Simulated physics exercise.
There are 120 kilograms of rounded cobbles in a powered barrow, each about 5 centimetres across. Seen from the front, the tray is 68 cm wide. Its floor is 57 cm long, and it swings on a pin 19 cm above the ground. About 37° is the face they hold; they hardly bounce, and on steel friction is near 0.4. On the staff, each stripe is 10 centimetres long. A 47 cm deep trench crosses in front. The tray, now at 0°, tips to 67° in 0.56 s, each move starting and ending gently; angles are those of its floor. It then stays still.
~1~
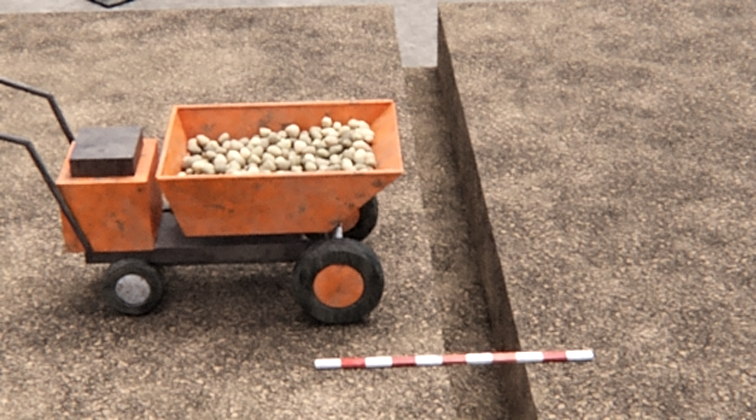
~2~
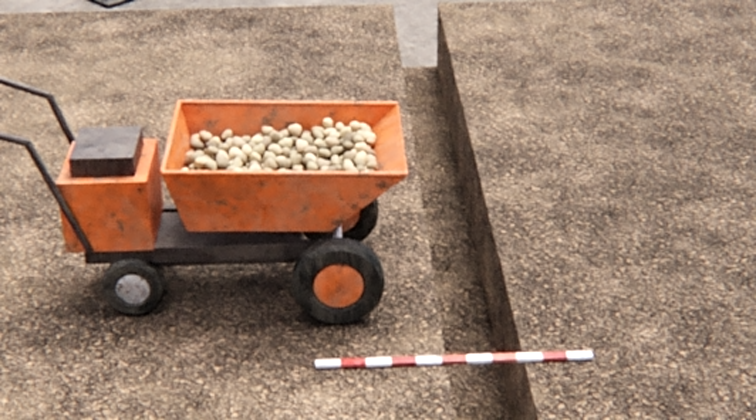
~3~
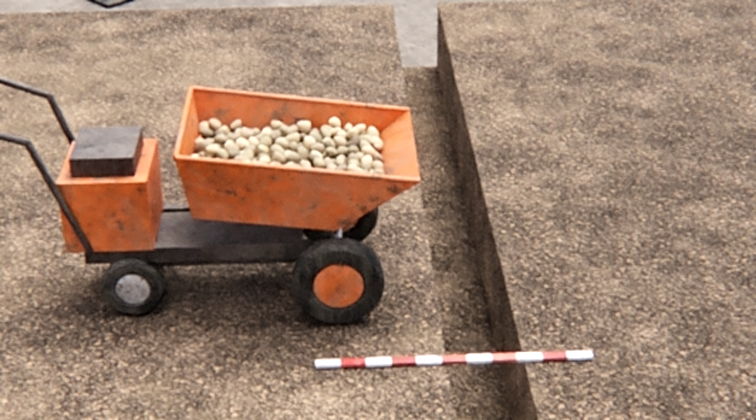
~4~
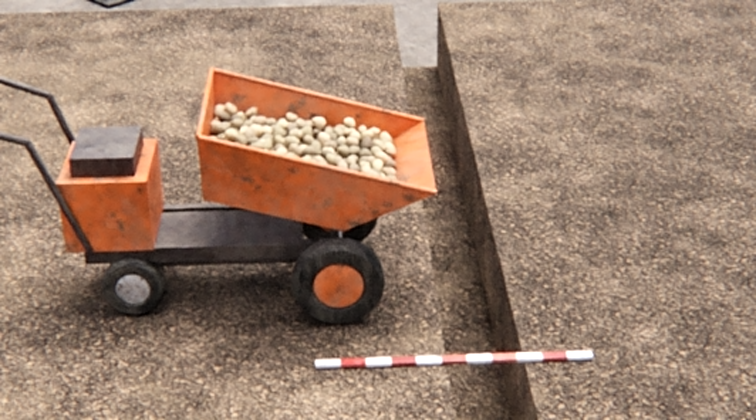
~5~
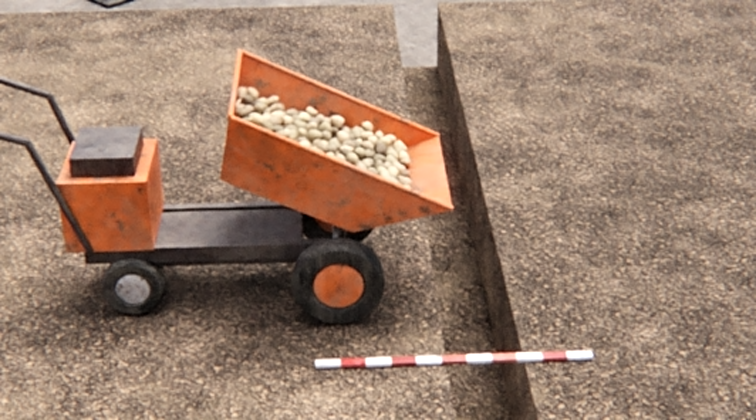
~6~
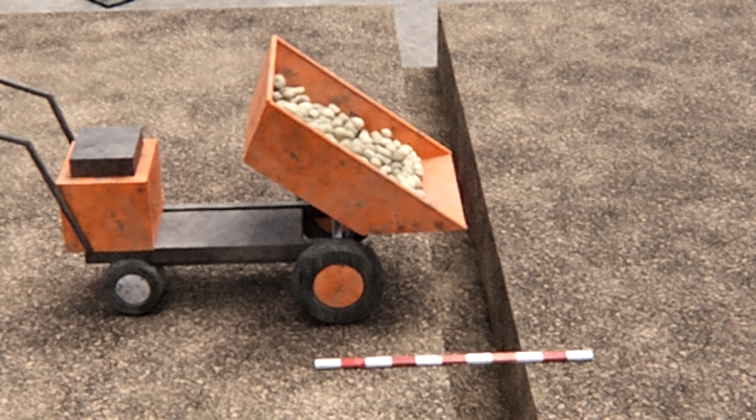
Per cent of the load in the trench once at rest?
About 33 %.
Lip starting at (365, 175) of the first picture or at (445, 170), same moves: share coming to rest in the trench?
70 % and 5 %.
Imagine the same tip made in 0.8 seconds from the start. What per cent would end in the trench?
Something close to 45 per cent.
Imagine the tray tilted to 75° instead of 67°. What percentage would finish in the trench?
It comes out at about 45 percent.
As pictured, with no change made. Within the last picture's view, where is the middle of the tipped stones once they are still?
Around (547, 274).
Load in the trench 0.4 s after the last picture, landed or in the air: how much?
Close to 10 per cent at that time.
Then, 0.1 s after the last picture the floor is at 57°, 100 % in the tray; the foremost stones are at (450, 227).
Then, 0.4 s after the last picture the floor is at 67°, 85 % in the tray, 10 % in the trench, 6 % past the trench; the foremost stones are at (530, 282).
Then, 0.7 s after the last picture the floor is at 67°, 15 % in the tray, 20 % in the trench, 66 % past the trench; the foremost stones are at (705, 273).
Then, 2.7 s after the last picture the floor is at 67°, 0 % in the tray, 33 % in the trench, 67 % past the trench; the foremost stones are past the picture's edge.
